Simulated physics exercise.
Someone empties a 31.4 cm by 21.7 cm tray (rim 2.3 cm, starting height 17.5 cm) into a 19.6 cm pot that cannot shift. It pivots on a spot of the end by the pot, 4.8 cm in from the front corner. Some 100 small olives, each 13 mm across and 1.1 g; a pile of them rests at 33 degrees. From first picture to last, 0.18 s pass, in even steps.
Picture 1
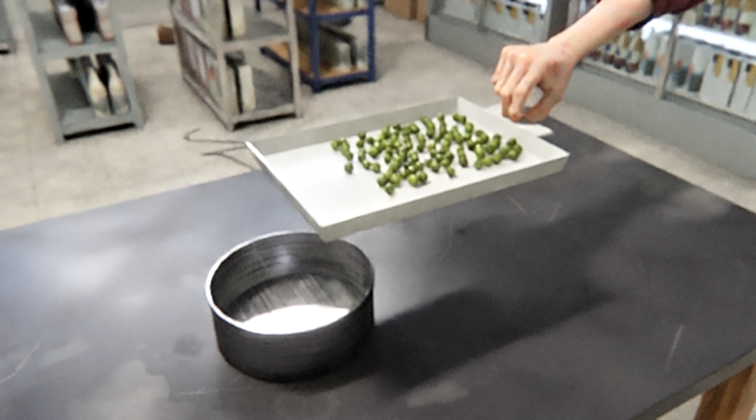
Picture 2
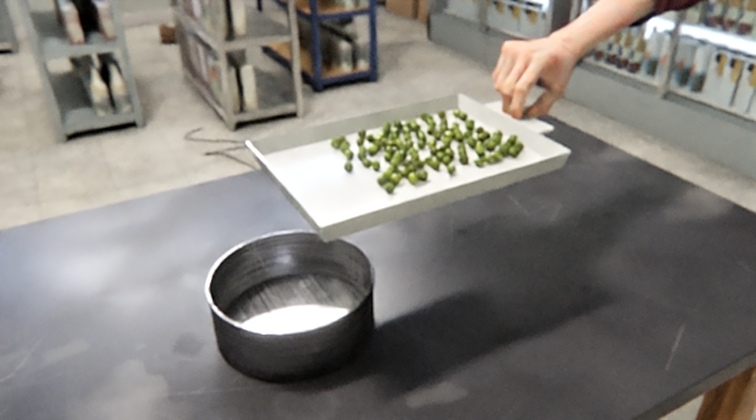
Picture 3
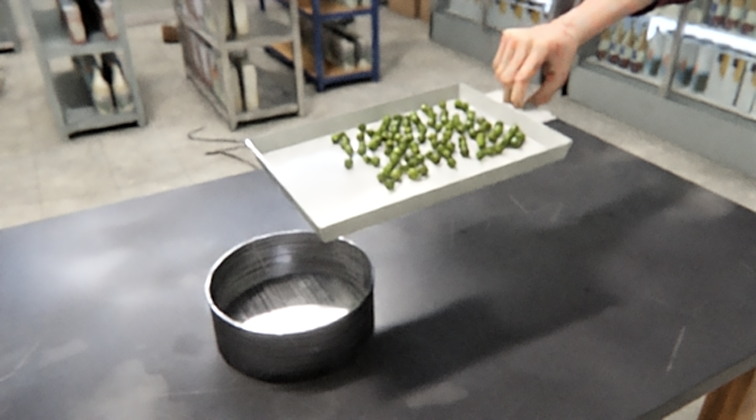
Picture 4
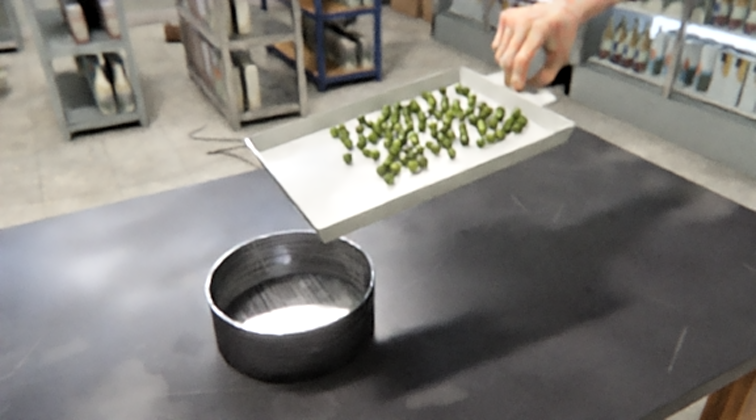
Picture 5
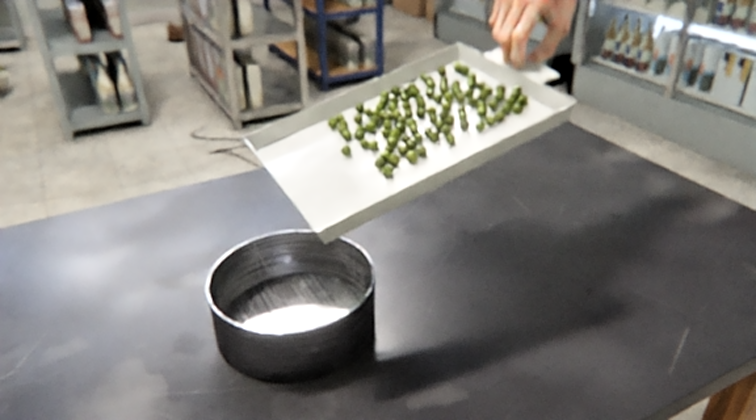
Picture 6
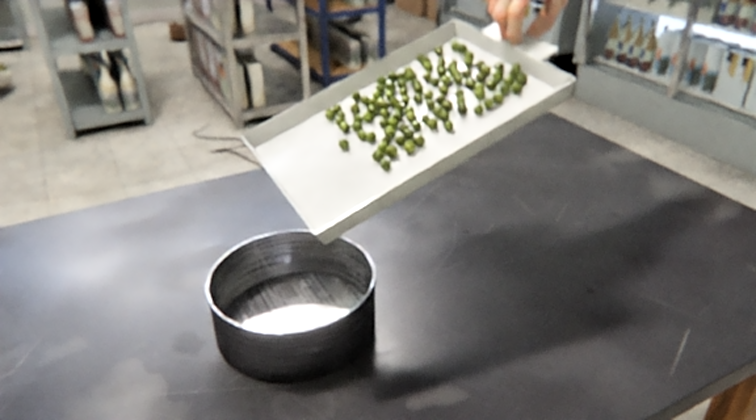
In a workshop, a hand raising the right end of a pale tray of small green olives beside a dark round pot.
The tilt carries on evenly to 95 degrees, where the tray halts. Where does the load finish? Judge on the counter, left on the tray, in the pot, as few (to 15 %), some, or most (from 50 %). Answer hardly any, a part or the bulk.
On the counter: The bulk; left on the tray: Hardly any; in the pot: A part.
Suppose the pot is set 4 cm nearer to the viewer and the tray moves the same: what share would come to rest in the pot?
In that case some 45 per cent.
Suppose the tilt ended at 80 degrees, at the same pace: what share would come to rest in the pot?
Then about 30 per cent.
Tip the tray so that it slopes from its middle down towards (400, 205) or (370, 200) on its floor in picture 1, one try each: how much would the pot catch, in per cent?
Some 10 and 15 per cent.
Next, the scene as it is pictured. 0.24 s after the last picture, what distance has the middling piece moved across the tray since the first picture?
Some 5 cm.
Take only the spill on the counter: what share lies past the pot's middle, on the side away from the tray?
Some 100 per cent.
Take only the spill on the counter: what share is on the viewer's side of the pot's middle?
Some 80 per cent.
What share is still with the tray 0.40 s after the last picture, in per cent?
About 100 per cent.
Then, 0.24 s after the last picture, tilt 58 degrees; the tray holds 100 %, the pot 0 %.
Then, 0.40 s after the last picture, tilt 83 degrees; the tray holds 100 %, the pot 0 %.
Then, 0.68 s after the last picture, tilt 95 degrees; the tray holds 5 %, the pot 20 %.
In the end, counter 75 %, tray 0 %, pot 25 %.
